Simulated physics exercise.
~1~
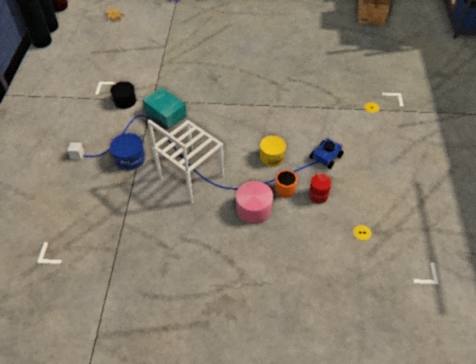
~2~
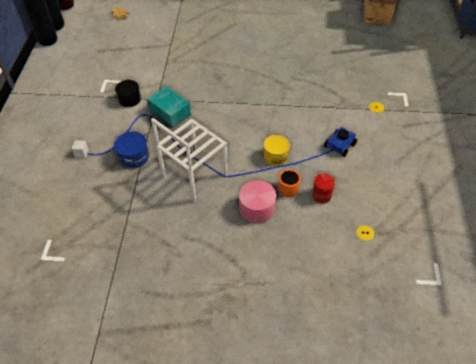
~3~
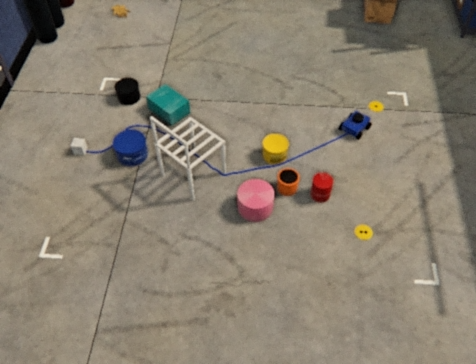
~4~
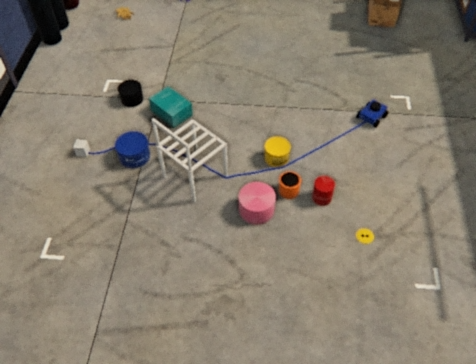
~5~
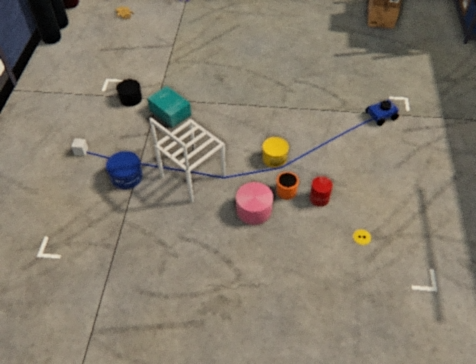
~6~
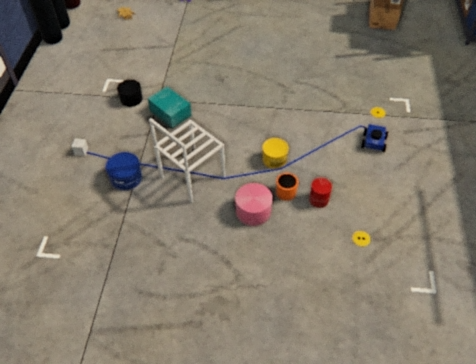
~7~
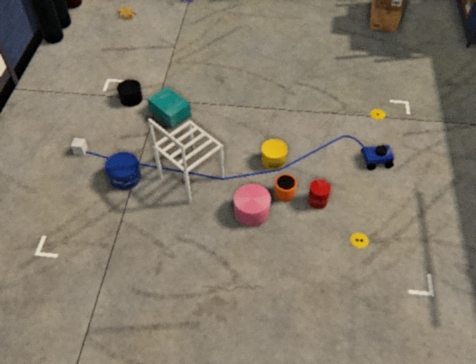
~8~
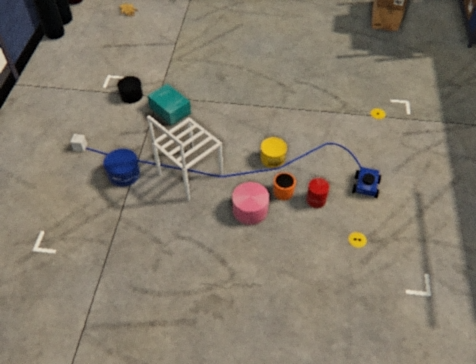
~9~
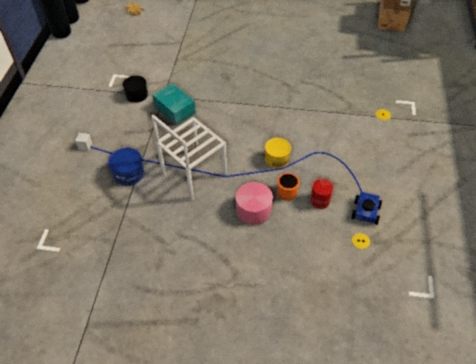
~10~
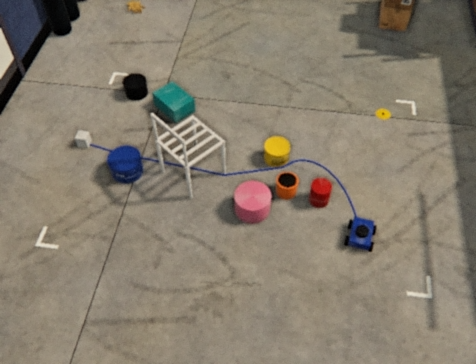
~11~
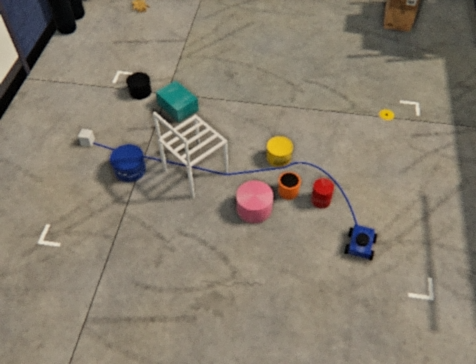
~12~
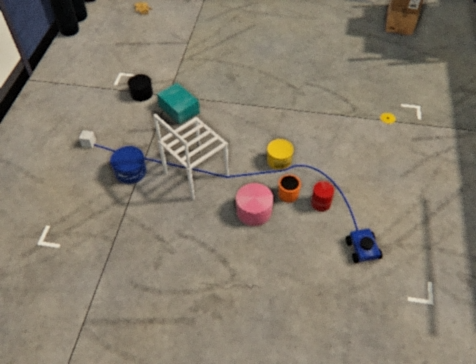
White chair standing among tubs and buckets as a small blue cart trails a lead, shifting the blue bucket, then stopping lower right.
